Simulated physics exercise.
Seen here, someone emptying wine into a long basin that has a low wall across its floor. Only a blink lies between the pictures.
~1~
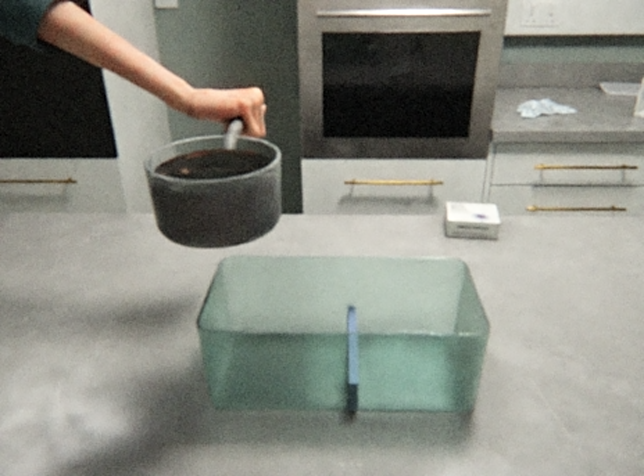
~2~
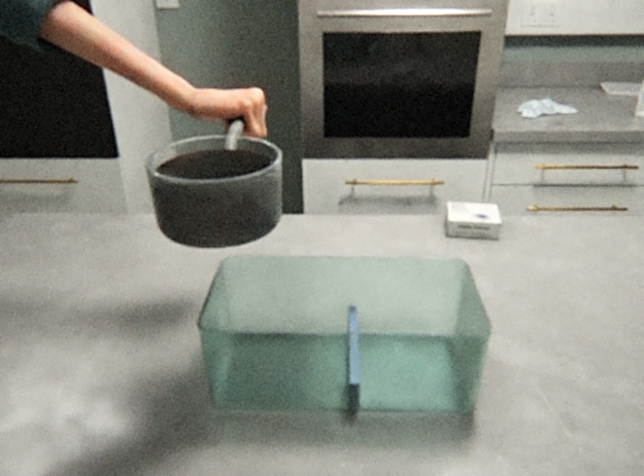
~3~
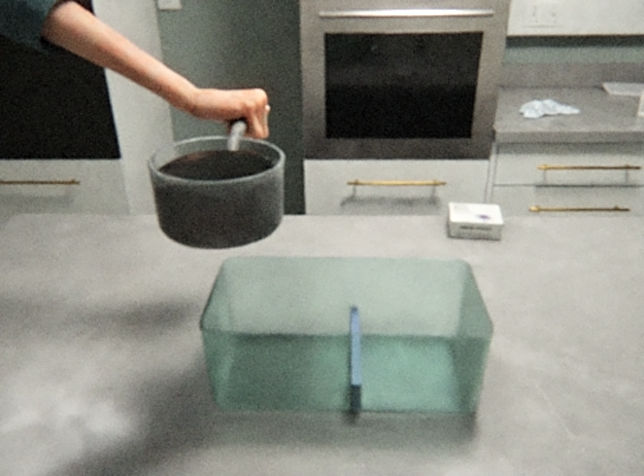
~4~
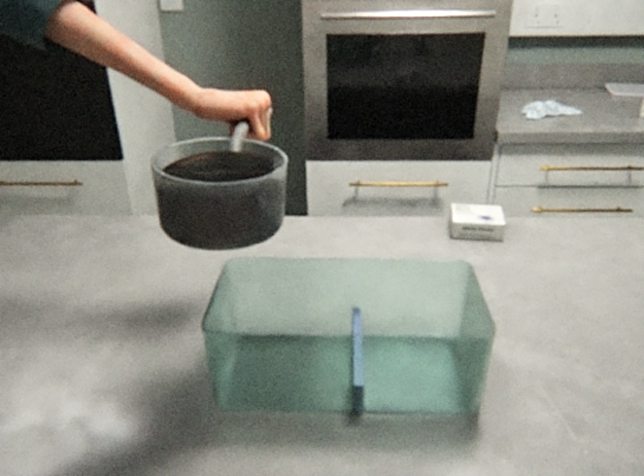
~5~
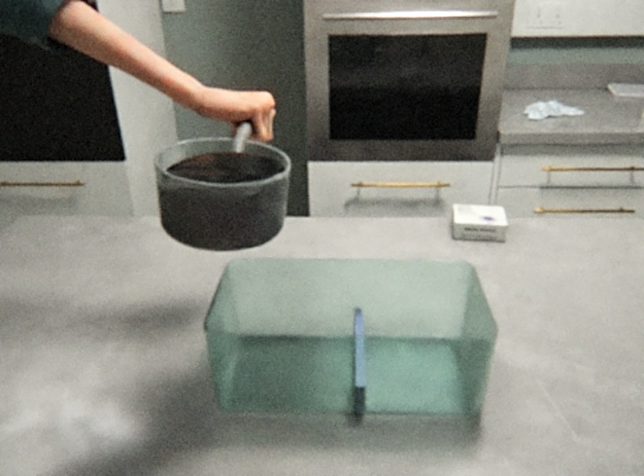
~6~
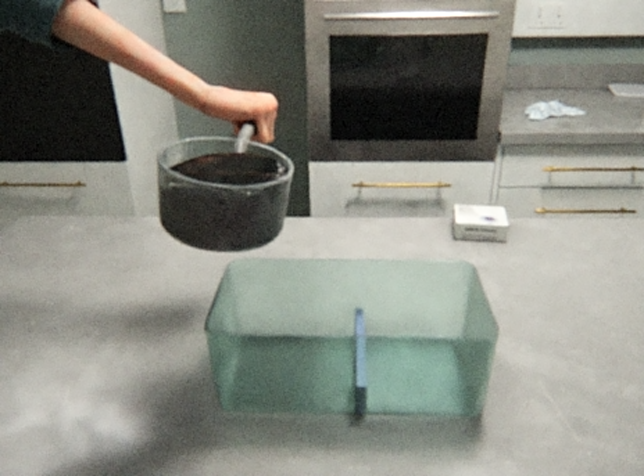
At first, a hand holds a clear round pot of dark liquid level by its handle, above and to the left of a long greenish basin with a low blue divider. Then the hand slowly tilts the pot slightly to the right, while the basin stays put on the grey counter.
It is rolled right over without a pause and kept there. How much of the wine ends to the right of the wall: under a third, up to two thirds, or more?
The share right of the wall is from a third to two thirds.
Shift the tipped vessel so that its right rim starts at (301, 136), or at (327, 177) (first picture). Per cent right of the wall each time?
About 70 and 80 per cent.
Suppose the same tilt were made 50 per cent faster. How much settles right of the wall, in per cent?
Near 35 %.
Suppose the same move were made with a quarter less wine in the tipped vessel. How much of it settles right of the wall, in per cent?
About 25 per cent.
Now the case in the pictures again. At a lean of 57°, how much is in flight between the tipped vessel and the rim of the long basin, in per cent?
It comes to 25 per cent or so.
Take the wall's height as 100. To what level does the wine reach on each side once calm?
Left about 50, right about 40.
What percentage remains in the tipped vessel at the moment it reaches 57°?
It comes to 65 per cent or so.
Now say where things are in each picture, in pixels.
It leans 0°; its right rim is at (279, 159); the wine meets the walls at (154, 168) and (278, 168); the long basin's rim runs from (209, 291) to (477, 293); the wall's top is at (353, 341), in the first picture.
It leans 0°; its right rim is at (280, 159); the wine meets the walls at (155, 167) and (279, 168), in the second picture.
It leans 2°; its right rim is at (282, 161); the wine meets the walls at (158, 168) and (281, 169), in the third picture.
It leans 3°; its right rim is at (286, 164); the wine meets the walls at (160, 169) and (284, 171), in the fourth picture.
It leans 6°; its right rim is at (289, 168); the wine meets the walls at (164, 170) and (287, 171), in the fifth picture.
It leans 9°; its right rim is at (291, 172); the wine meets the walls at (165, 170) and (289, 172), in the sixth picture.
A moment on, the tilt is 57° and 66 per cent is still to pour, 7 is left of the wall and 4 right of it.
Next, the tilt is 91° and 16 per cent is still to pour, 32 is left of the wall and 42 right of it.
Then the tilt is 101° and 1 per cent is still to pour, 54 is left of the wall and 42 right of it.
Later the tilt is 101° and 0 per cent is still to pour, 57 is left of the wall and 43 right of it.
Finally, 57 per cent lies left of the wall, 43 right of it and 1 outside.
